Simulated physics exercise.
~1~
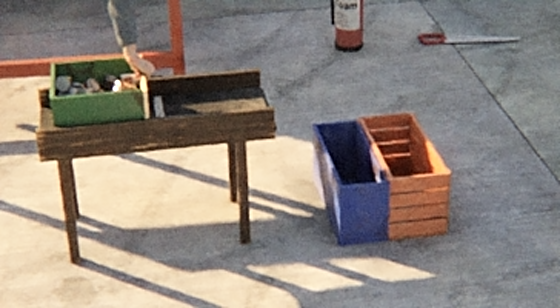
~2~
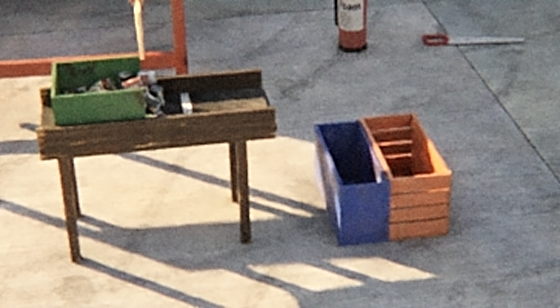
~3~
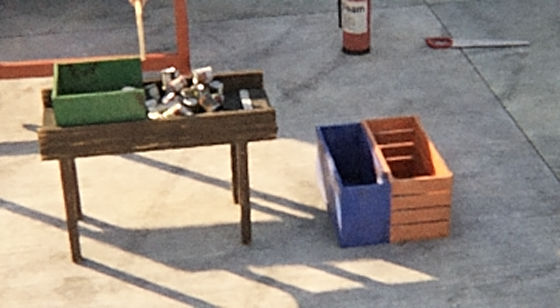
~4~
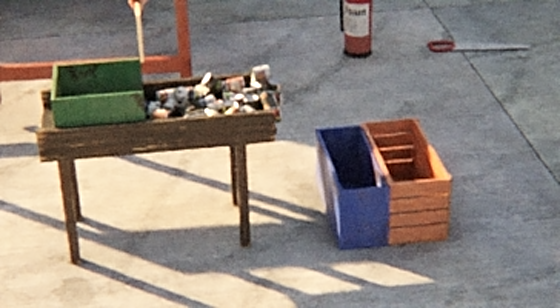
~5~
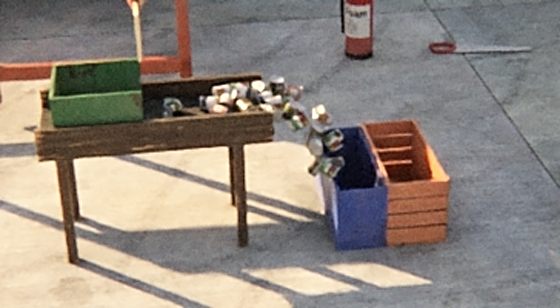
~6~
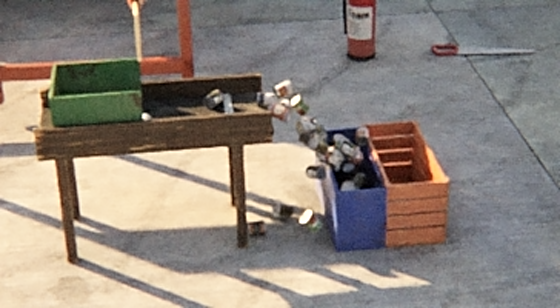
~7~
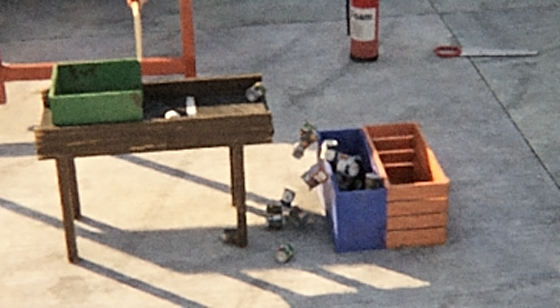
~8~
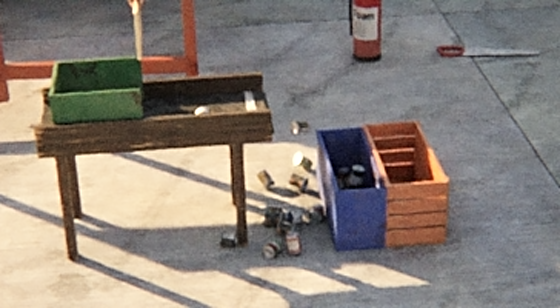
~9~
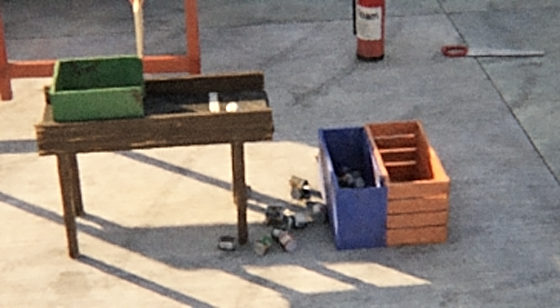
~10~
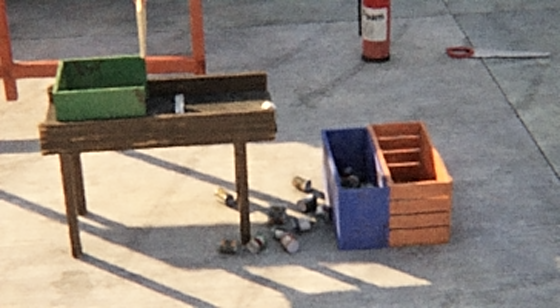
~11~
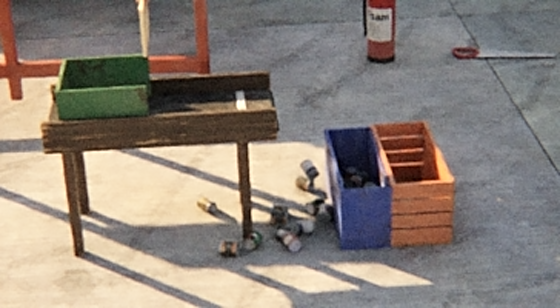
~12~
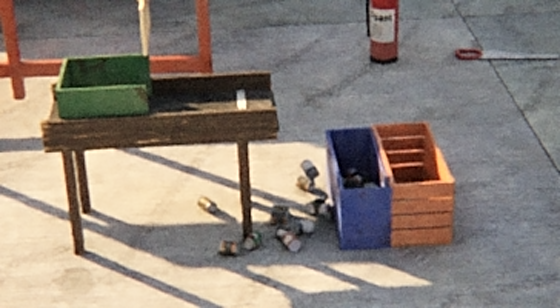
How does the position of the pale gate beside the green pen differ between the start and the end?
At the start the gate is down at the right side of the green pen, and at the end it stands raised above it.
